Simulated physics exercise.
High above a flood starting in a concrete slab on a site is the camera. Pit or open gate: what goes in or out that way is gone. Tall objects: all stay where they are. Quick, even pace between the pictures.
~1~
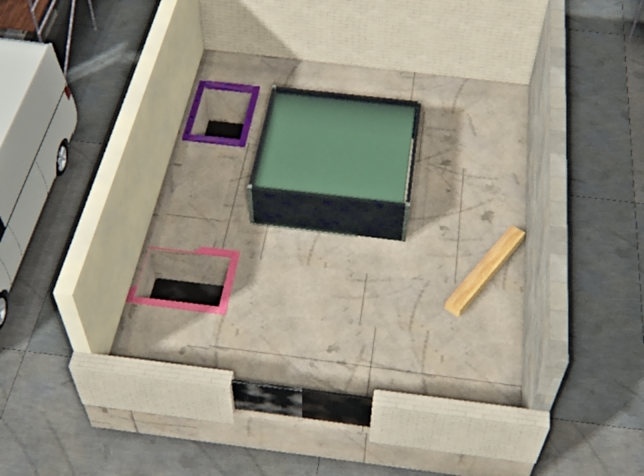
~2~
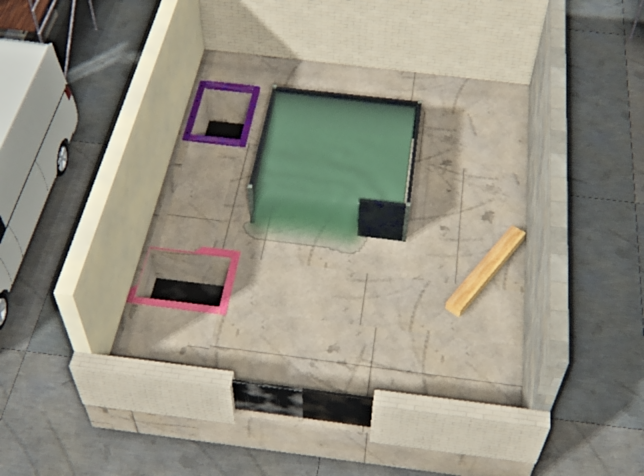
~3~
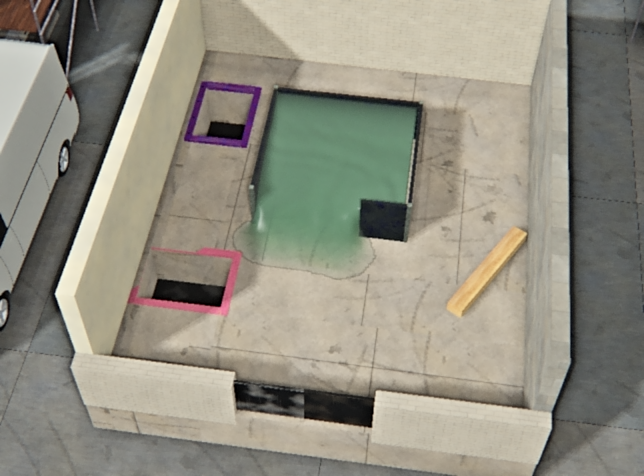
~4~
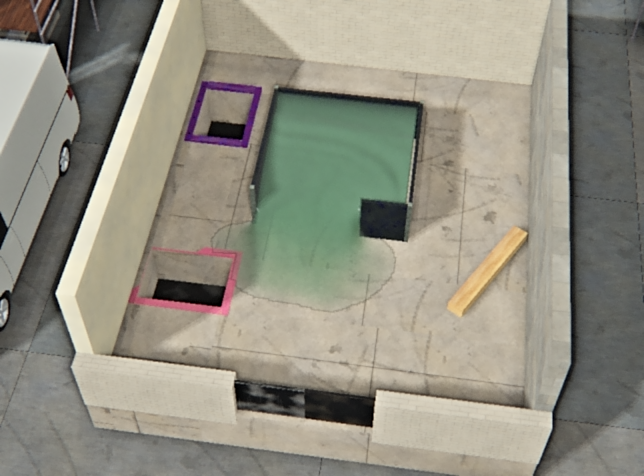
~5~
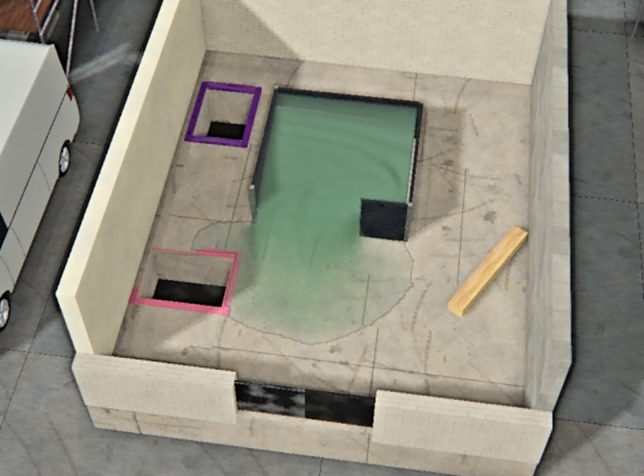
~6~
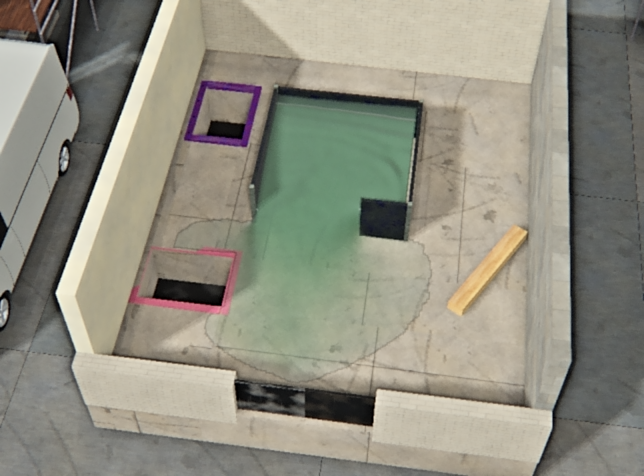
Green water pours from a gap in the dark tank and spreads across the concrete floor.
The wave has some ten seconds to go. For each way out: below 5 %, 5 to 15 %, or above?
Gate: Short of a twentieth; pink pit: Upwards of fifteen per cent; purple pit: Short of a twentieth.
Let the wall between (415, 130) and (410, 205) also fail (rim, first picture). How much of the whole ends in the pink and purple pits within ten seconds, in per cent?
In percent: Pink 20, purple 12.
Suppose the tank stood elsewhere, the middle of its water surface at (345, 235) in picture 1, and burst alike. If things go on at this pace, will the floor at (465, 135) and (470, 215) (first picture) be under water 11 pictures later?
I'd say the first one's left untouched and the second one's left untouched.
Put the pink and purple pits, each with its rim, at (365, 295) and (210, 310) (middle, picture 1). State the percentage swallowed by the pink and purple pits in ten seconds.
The pink pit receives 30 per cent and the purple pit 30 per cent.
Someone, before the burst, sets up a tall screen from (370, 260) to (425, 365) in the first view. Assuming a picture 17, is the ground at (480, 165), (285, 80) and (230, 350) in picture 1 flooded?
Same order as asked - unsoaked, unsoaked, soaked.
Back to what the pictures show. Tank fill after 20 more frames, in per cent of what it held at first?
Estimate: Around 30 %.
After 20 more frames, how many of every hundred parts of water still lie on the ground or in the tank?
Some 82 per cent.
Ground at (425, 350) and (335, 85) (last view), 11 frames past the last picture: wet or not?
Soaked, untouched.
A moment on, water covers 35 % of the floor; the gate 0 %, the pink pit 4 %, the purple pit 0 %.
Next, water covers 35 % of the floor; the gate 0 %, the pink pit 9 %, the purple pit 0 %.
Then, water covers 45 % of the floor; the gate 0 %, the pink pit 17 %, the purple pit 0 %.
Later, water covers 70 % of the floor; the gate 0 %, the pink pit 30 %, the purple pit 0 %.
In the end, water covers 75 % of the floor; the gate 0 %, the pink pit 41 %, the purple pit 0 %.
